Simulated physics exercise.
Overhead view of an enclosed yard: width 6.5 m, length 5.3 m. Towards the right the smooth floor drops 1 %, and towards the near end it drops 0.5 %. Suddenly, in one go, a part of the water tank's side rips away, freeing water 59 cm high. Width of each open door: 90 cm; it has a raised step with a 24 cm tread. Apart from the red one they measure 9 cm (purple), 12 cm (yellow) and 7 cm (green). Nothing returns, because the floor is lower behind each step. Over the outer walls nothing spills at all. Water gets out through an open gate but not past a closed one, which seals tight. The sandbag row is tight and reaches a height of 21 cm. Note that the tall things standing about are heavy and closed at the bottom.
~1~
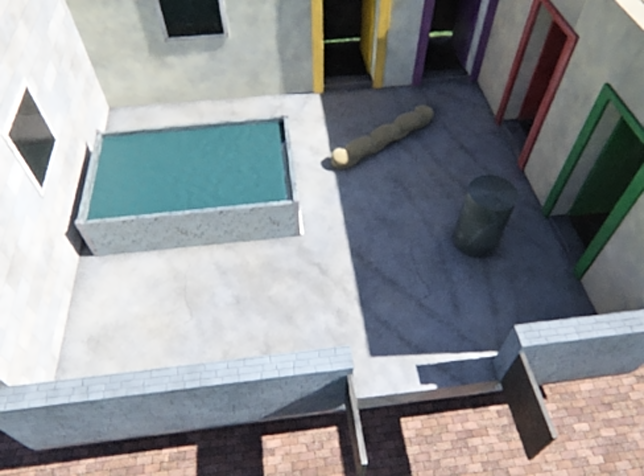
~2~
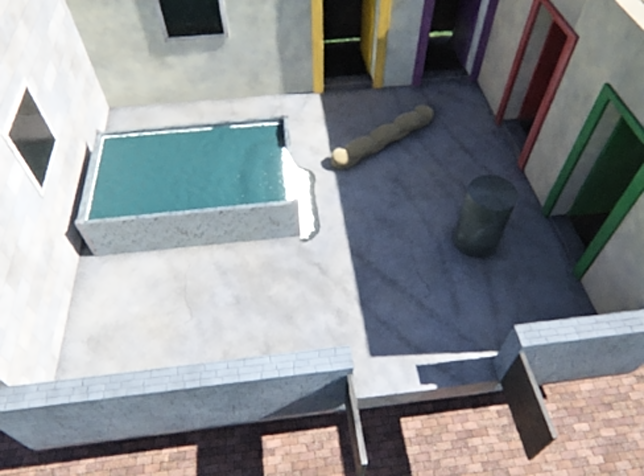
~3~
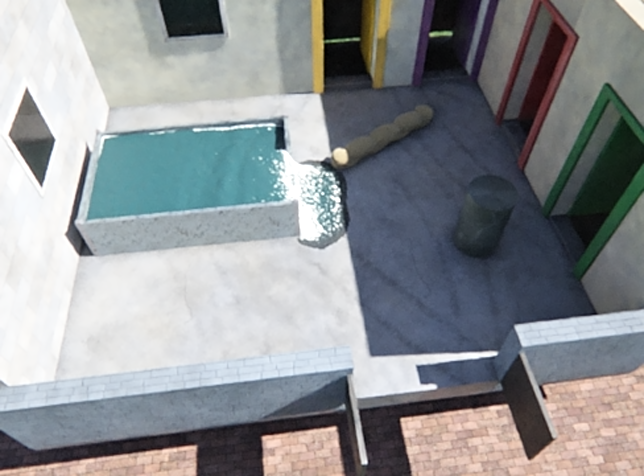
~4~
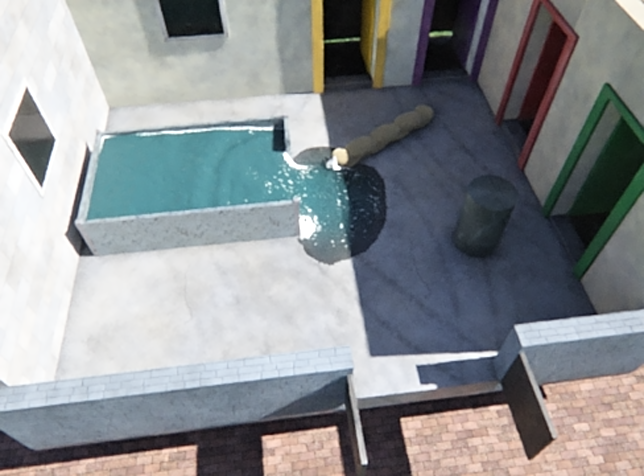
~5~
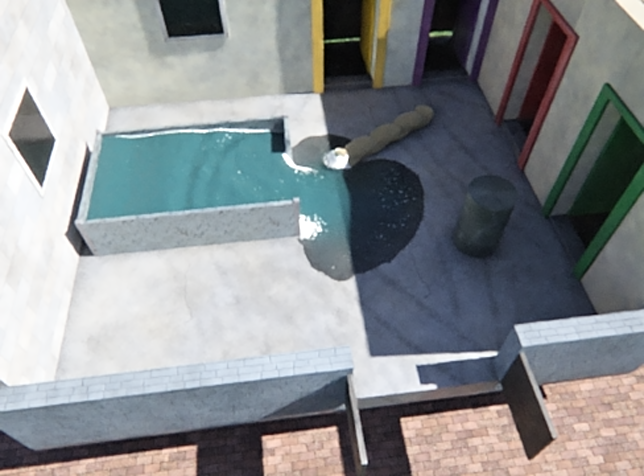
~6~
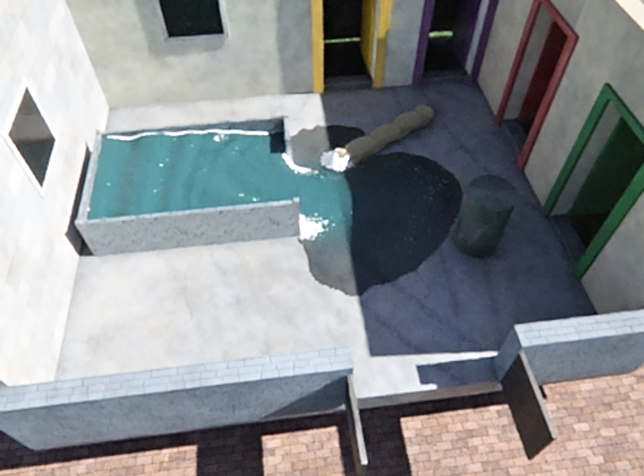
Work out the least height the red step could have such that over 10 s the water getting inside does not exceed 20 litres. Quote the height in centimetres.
The least height is about 19 cm.
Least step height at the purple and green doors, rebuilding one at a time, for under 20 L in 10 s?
You'd want some 16 cm at purple and some 13.5 cm at green.
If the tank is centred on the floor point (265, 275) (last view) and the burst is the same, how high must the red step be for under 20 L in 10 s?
In this case, 8.5 cm or so.
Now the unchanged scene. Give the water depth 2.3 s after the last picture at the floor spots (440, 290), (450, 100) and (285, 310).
I'd read roughly 5, 5 and 0 cm there.
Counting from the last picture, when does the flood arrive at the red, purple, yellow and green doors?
Arrival times - red: 0.5 s; purple: 2.0 s; yellow: 0.8 s; green: 0.8 s.
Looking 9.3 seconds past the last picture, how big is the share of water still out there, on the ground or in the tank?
Some 72 %.
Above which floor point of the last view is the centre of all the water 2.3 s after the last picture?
The water is centred around (343, 204) in the last picture's pixels.
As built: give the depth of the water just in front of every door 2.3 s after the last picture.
Depths in cm: Red 23, purple 13, yellow 2, green 13.
Then, 0.7 s after the last picture water covers 35 % of the floor, deepest (34 cm) near (305, 213); 5 cm at the red door, 0 litres in over its 13 cm step.
Then, 2.3 s after the last picture water covers 50 % of the floor, deepest (32 cm) near (556, 353); 23 cm at the red door, 44 litres in over its 13 cm step.
Then, 9.3 s after the last picture water covers 95 % of the floor, deepest (14 cm) near (607, 332); 8 cm at the red door, 80 litres in over its 13 cm step.
At the red door as built, the water peaked near 24 cm, 2.1 s after the last picture.
Run again over the same 10 s with other heights there, 36 litres in over 16.5 cm, 3 litres over 22.5 cm. The limit of 20 litres is kept from about 19 cm up.
